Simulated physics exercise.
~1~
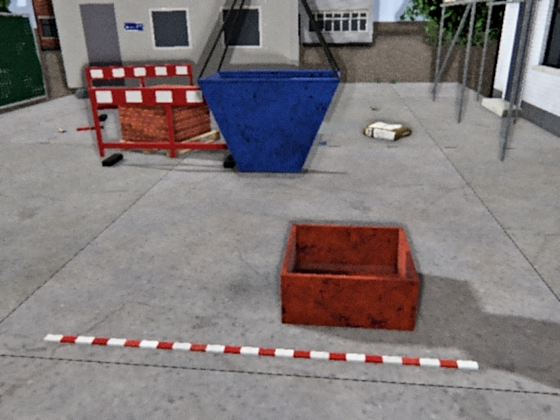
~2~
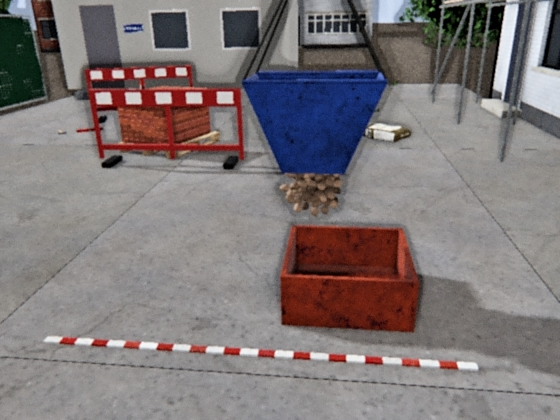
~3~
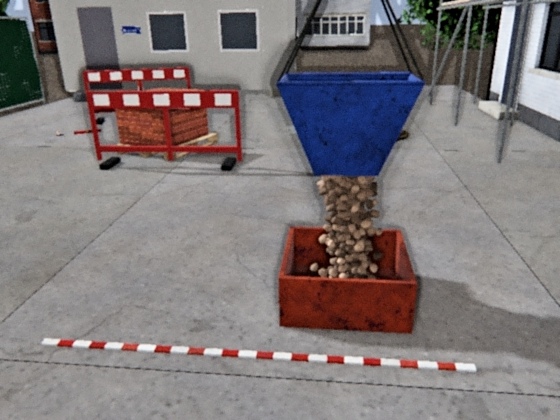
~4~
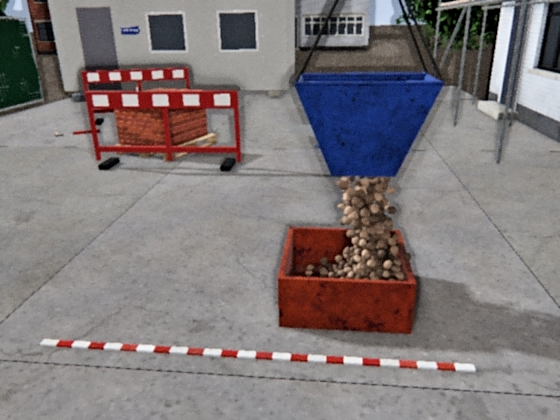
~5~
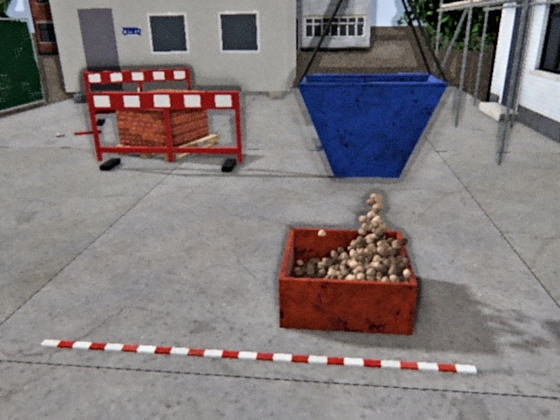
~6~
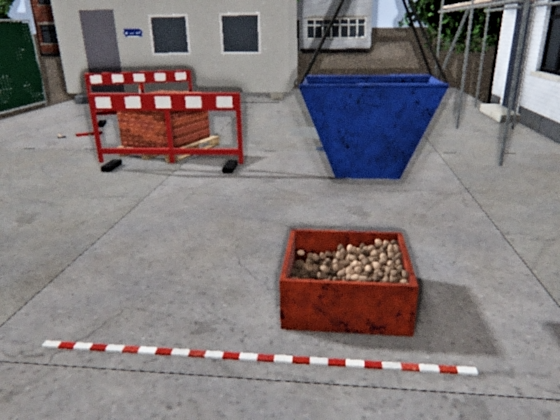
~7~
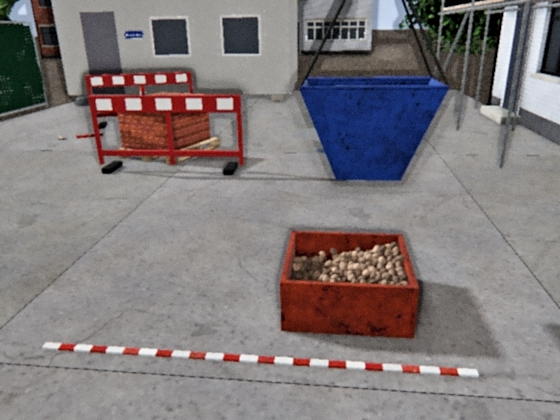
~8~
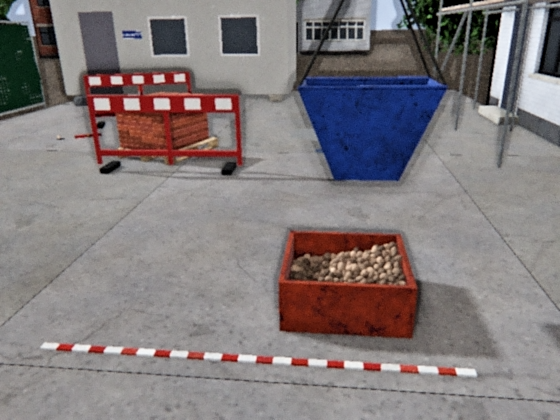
In a concrete yard, a blue skip hanging from cables moved to the right while brown stones poured from its bottom into a red bin below, until the skip stopped and all the stones lay in the bin, heaped towards the right.
